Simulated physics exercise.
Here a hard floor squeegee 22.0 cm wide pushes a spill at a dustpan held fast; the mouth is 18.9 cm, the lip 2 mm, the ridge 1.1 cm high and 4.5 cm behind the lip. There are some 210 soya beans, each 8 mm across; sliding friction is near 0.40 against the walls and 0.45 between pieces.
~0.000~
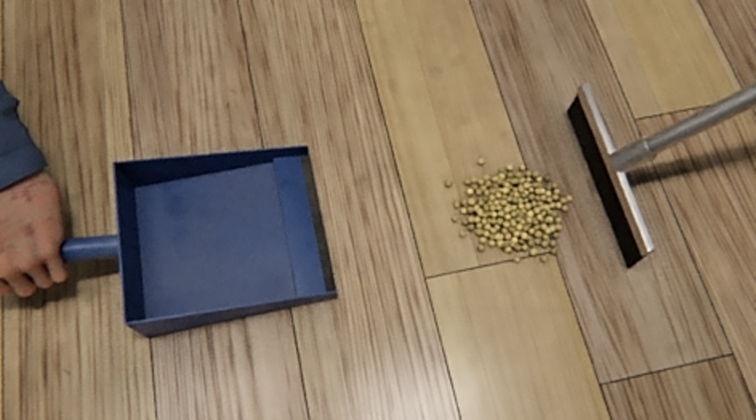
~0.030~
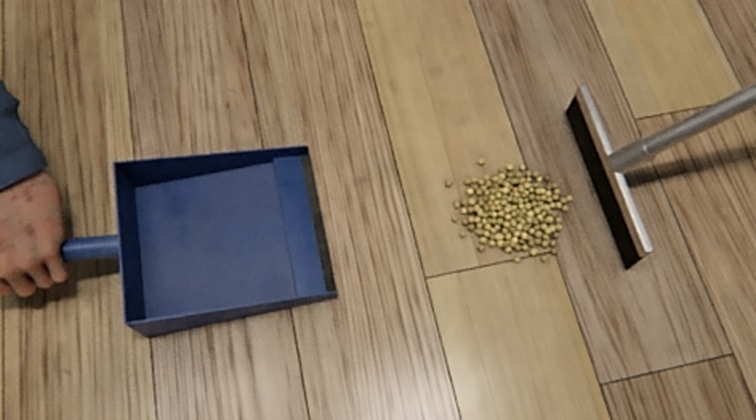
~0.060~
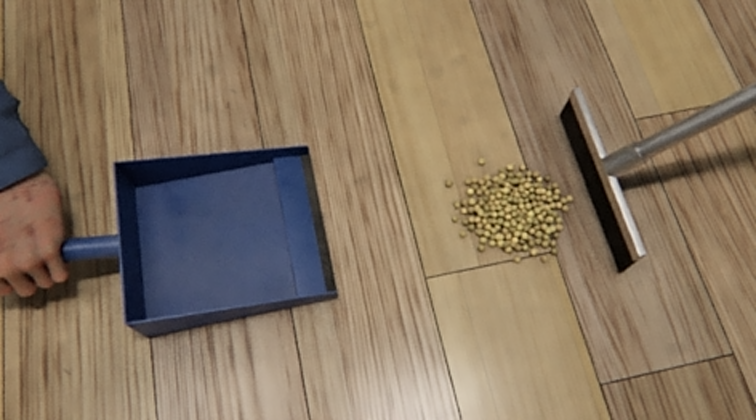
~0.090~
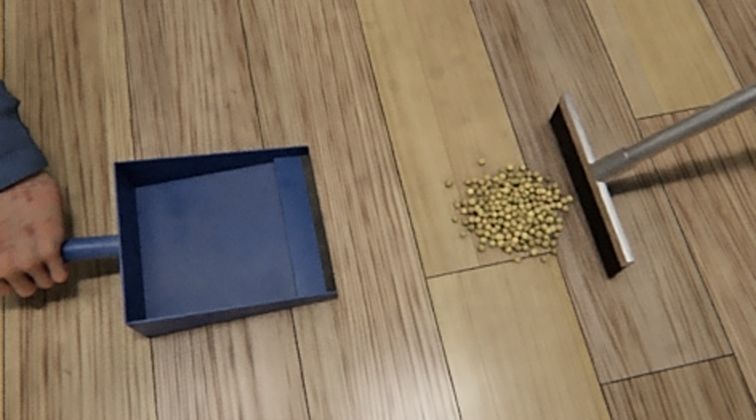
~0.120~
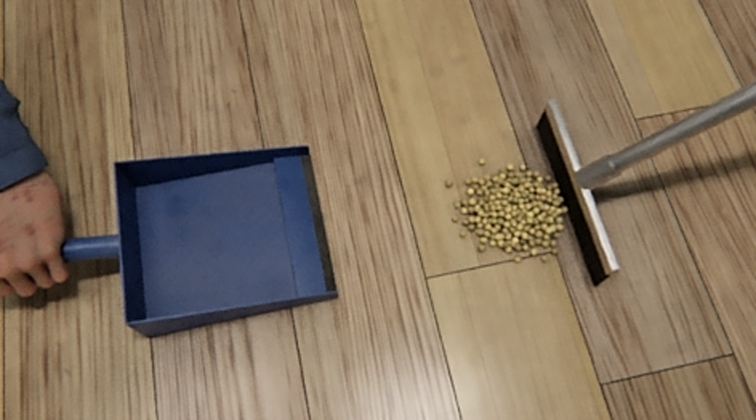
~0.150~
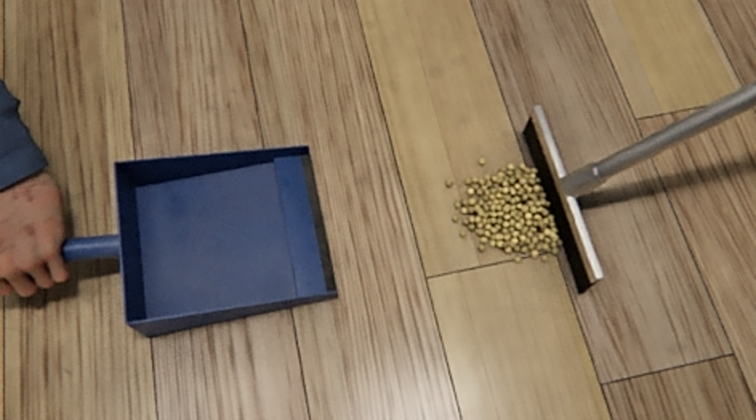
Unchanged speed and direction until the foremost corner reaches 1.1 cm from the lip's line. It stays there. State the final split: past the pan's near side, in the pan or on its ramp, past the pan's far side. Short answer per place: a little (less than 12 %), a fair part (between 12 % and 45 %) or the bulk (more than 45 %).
Past the pan's near side - a fair part, in the pan or on its ramp - a fair part, past the pan's far side - a little.
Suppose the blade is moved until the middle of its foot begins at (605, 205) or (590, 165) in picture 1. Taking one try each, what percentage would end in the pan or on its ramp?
Close to 25 in a hundred, then close to 40 in a hundred.
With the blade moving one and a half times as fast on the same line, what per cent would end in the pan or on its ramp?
Near 35 %.
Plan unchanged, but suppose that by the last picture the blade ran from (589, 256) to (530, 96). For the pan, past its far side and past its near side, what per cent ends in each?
Pan 60, far 5, near 15.
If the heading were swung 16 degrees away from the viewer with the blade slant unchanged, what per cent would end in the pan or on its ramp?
About 60 percent would end up there.
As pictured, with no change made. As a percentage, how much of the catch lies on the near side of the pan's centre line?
Roughly 70 per cent.
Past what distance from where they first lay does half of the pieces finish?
It comes to some 28 cm.
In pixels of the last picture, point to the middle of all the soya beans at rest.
Roughly (304, 264).
After 0.35 s, middle of the blade 14 cm from the lip; 0 % over the lip, far side 0 %, near side 20 %.
After 0.48 s, middle of the blade 6 cm from the lip; 0 % over the lip, far side 0 %, near side 30 %.
After 0.74 s, middle of the blade 1 cm from the lip; 40 % over the lip, far side 5 %, near side 35 %.
In the end, at 1.6 s, near side 30 %, pan 35 %, far side 5 %, in front of the lip or behind the blade 25 %.
